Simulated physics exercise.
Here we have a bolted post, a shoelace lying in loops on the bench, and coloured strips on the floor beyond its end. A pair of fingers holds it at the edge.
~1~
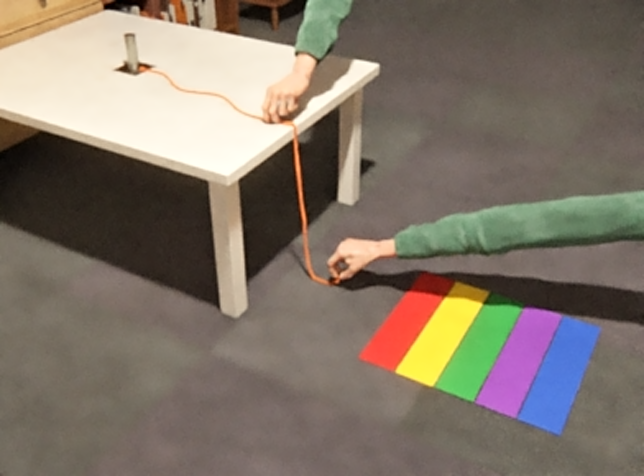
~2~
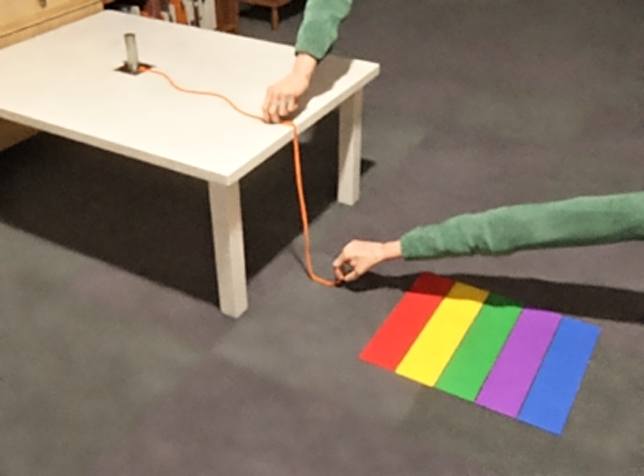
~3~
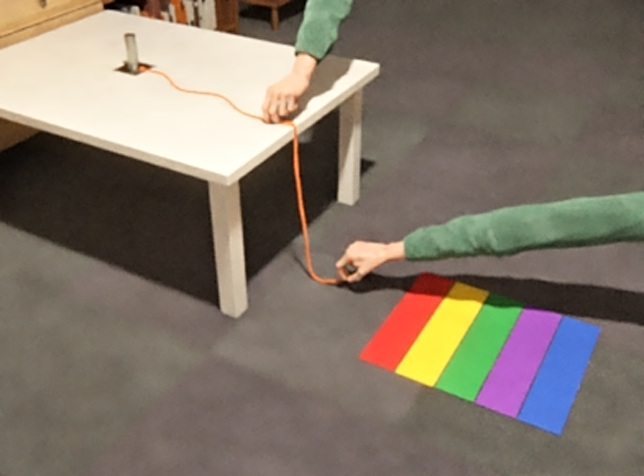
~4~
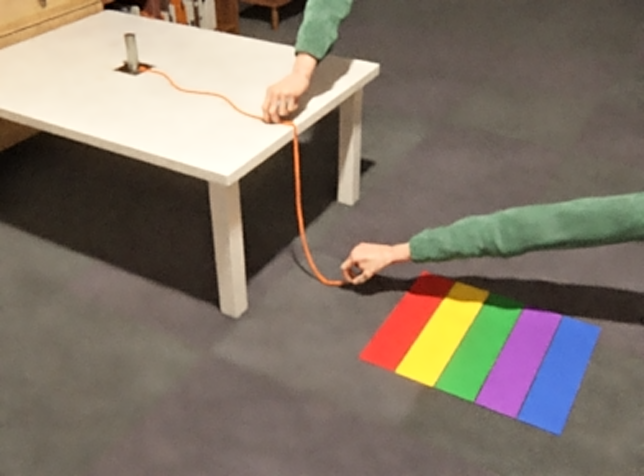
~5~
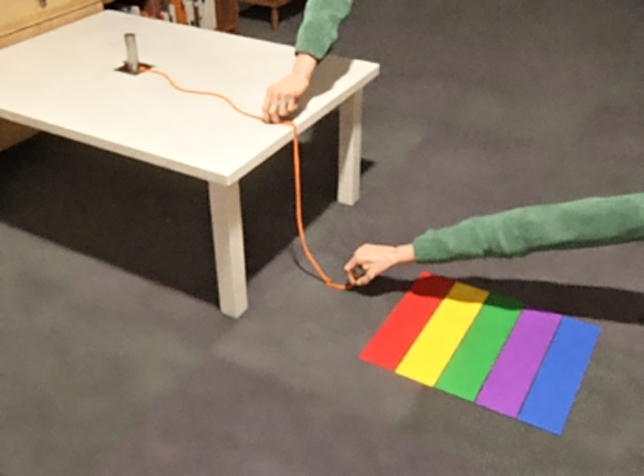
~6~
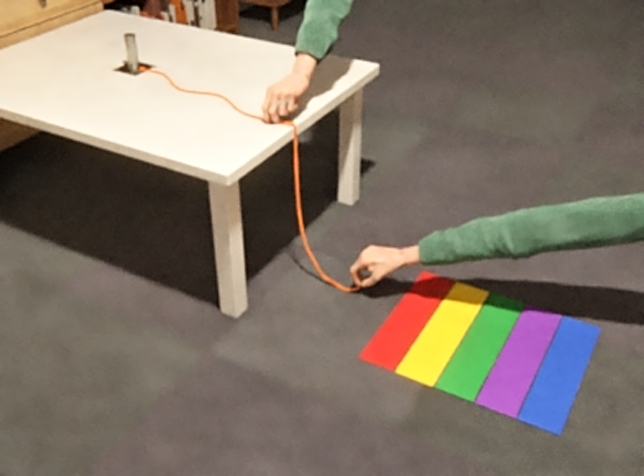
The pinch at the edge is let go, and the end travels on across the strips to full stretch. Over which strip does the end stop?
Over the yellow strip.
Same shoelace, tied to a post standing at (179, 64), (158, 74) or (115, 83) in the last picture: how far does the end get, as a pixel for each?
(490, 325), (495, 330) and (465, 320), roughly.
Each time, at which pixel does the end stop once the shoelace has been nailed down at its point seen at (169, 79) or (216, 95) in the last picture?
The two answers, in sequence: (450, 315) and (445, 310).
A little later, end near (398, 296); over red.
Next, end near (432, 307); over red.
When it is tight, end near (452, 314); over yellow. Over yellow.
